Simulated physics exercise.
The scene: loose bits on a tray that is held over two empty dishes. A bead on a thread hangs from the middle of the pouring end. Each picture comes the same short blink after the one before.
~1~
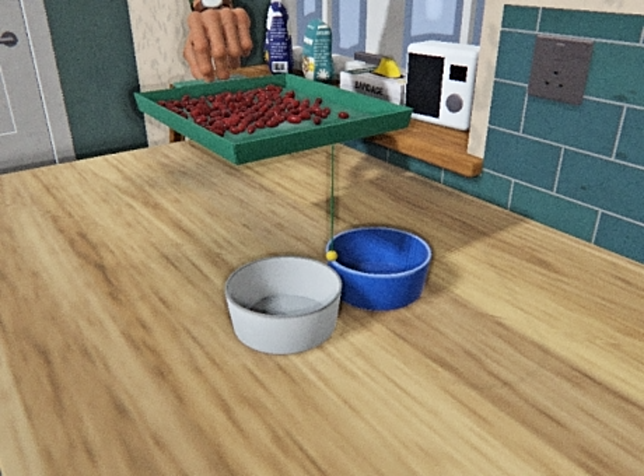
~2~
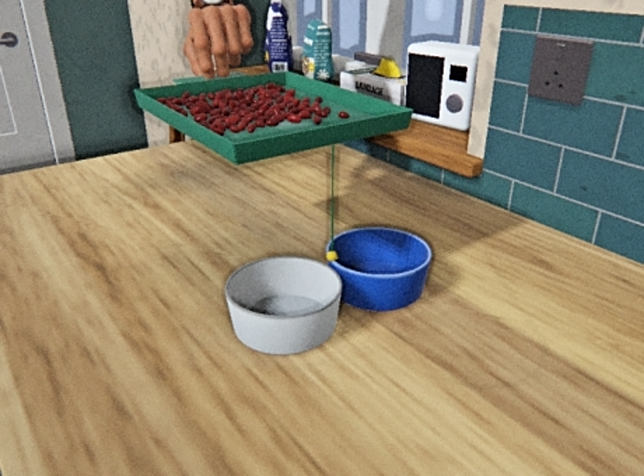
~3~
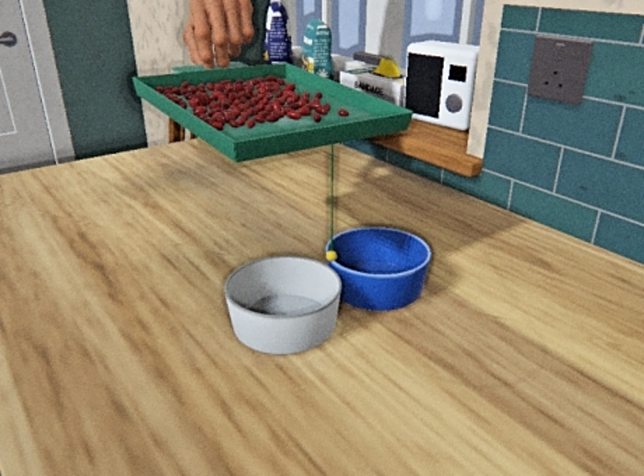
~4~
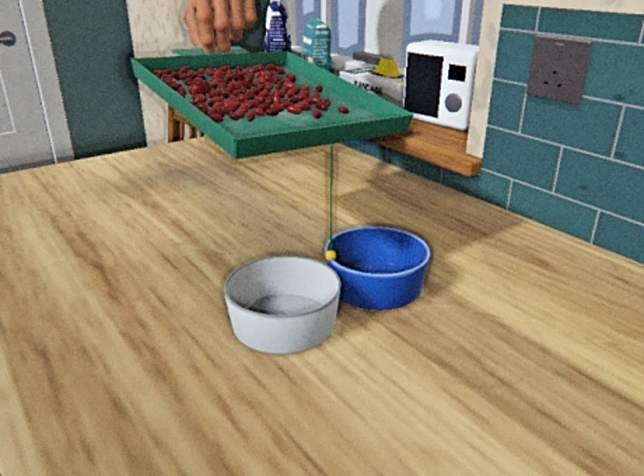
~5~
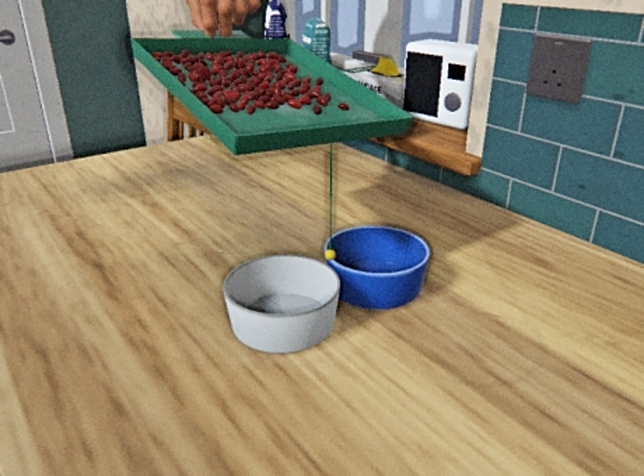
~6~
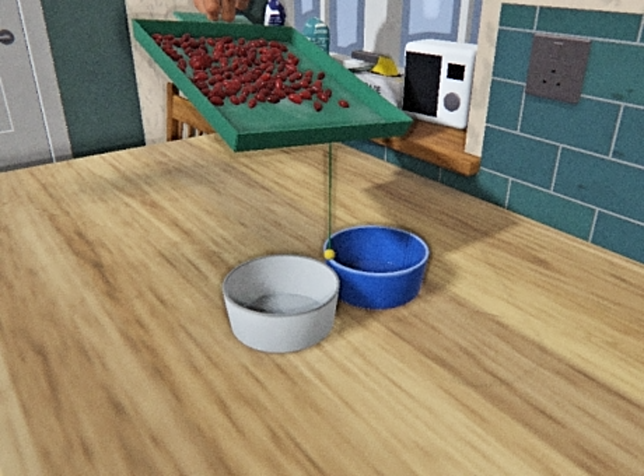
A green tray of red beans tilting gradually toward its right corner above white and blue bowls, a hand at its back.
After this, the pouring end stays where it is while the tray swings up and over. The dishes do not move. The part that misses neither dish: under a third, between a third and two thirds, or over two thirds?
They take from one third to two thirds between them.
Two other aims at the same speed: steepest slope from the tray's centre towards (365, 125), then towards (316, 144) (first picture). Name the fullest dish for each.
In turn: The right dish; the left one.
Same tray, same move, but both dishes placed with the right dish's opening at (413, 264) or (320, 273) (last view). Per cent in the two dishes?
The first gives 90 %, the second 10 %.
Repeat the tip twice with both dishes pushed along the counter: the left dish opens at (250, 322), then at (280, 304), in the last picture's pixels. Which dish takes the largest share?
The first try: The right-hand dish. The second: The dish on the right.
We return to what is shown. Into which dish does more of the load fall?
That is the right-hand dish.
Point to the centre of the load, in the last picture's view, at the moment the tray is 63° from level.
Roughly at (361, 114).
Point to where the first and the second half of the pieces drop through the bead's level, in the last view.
The first part at (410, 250); the rest at (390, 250).
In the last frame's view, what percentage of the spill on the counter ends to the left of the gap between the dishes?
Close to 10 per cent.
Just after the last frame, tray tipped steeply; almost all on the tray; about a tenth in the air.
A moment on, tray tipped past a quarter turn; roughly half on the tray; about a tenth in the right dish; roughly a quarter outside both; just a few in the air.
Further on, tray tipped past a quarter turn; roughly half in the right dish; roughly half outside both.
When it is over, tray tipped past a quarter turn; not one in the left dish; roughly half in the right dish; roughly half outside both.
